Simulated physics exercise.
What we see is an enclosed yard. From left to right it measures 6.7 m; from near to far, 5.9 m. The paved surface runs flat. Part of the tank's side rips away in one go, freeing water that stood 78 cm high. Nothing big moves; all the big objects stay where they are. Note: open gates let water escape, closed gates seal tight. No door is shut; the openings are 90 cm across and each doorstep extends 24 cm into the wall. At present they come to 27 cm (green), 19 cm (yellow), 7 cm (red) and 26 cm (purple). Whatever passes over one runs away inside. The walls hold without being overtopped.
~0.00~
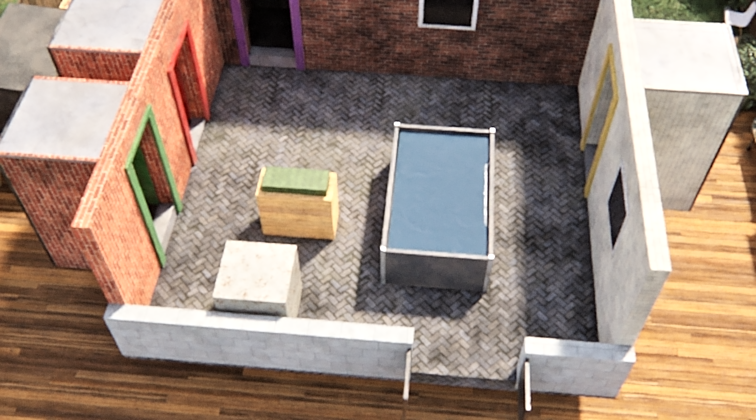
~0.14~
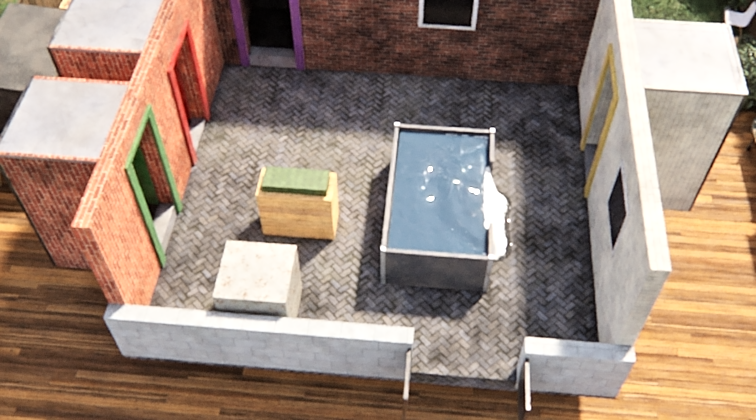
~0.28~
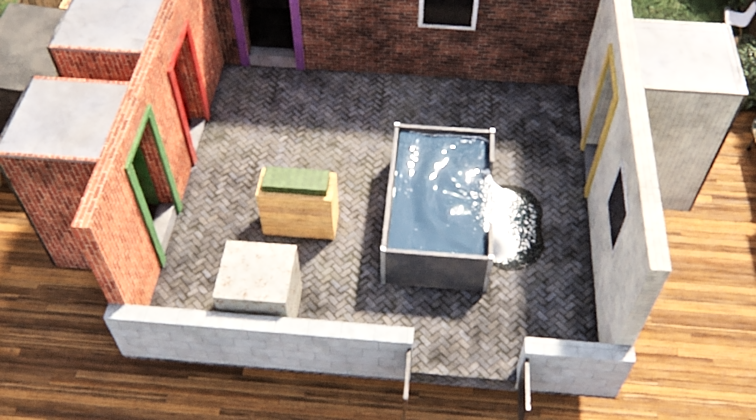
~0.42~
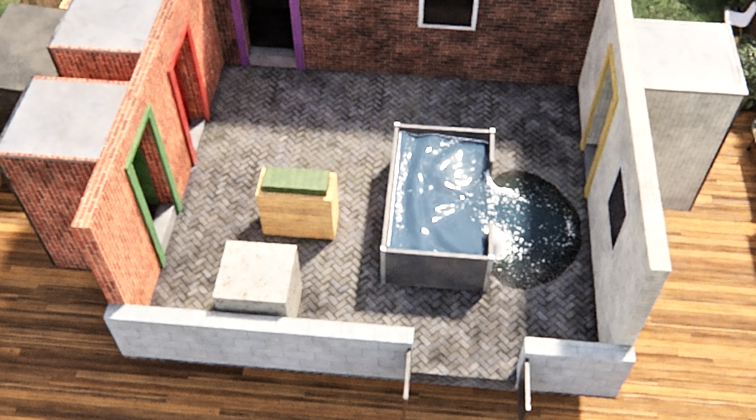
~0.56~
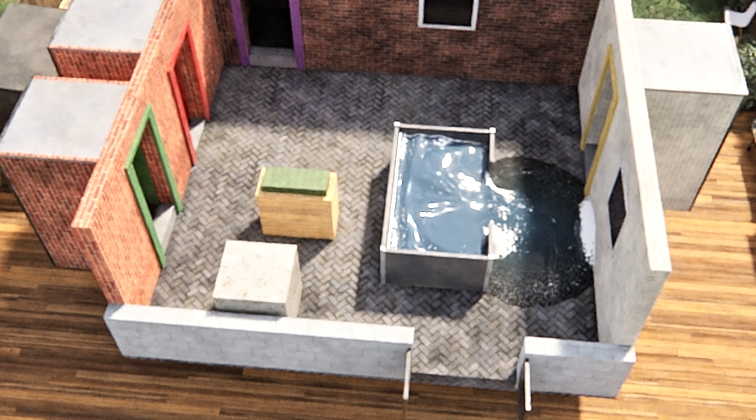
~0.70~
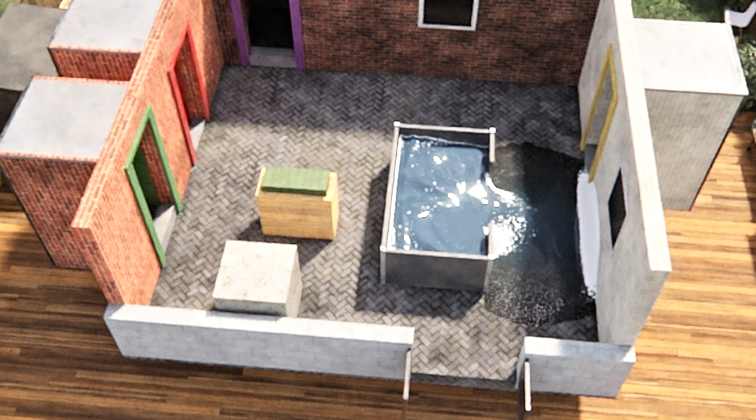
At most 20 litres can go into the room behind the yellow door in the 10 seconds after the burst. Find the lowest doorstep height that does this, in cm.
The lowest height is about 23 cm.
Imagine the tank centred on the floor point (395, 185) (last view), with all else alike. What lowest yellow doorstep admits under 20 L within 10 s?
Then roughly 34 cm.
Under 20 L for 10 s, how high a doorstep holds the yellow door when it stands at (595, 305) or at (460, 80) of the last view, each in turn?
First place around 20 cm, second around 8.5 cm.
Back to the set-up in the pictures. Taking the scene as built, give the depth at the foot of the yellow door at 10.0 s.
About 5.5 cm.
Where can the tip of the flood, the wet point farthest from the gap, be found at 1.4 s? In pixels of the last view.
The farthest wet point is roughly at (577, 90) in the last view.
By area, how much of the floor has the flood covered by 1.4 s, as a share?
Approximately 20 % of it.
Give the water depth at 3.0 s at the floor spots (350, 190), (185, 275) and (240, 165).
Taking the spots in order: About 0, 0 and 0 centimetres.
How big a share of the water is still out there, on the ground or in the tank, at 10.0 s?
Around 88 in a hundred parts remain.
After 1.4 s water covers 20 % of the floor, deepest (51 cm) near (589, 239); 29 cm at the yellow door, 7 litres in over its 19 cm doorstep.
After 3.0 s water covers 45 % of the floor, deepest (32 cm) near (599, 361); 20 cm at the yellow door, 36 litres in over its 19 cm doorstep.
After 10.0 s water covers 100 % of the floor, deepest (17 cm) near (141, 334); 5 cm at the yellow door, 38 litres in over its 19 cm doorstep.
At the yellow door as built, the water arrived by 0.7 s and peaked near 29 cm at 1.4 s.
Run again over the same 10 s with other heights there, 29 litres in over 21 cm, 7 litres over 28 cm. The limit of 20 litres is kept from about 23 cm up.
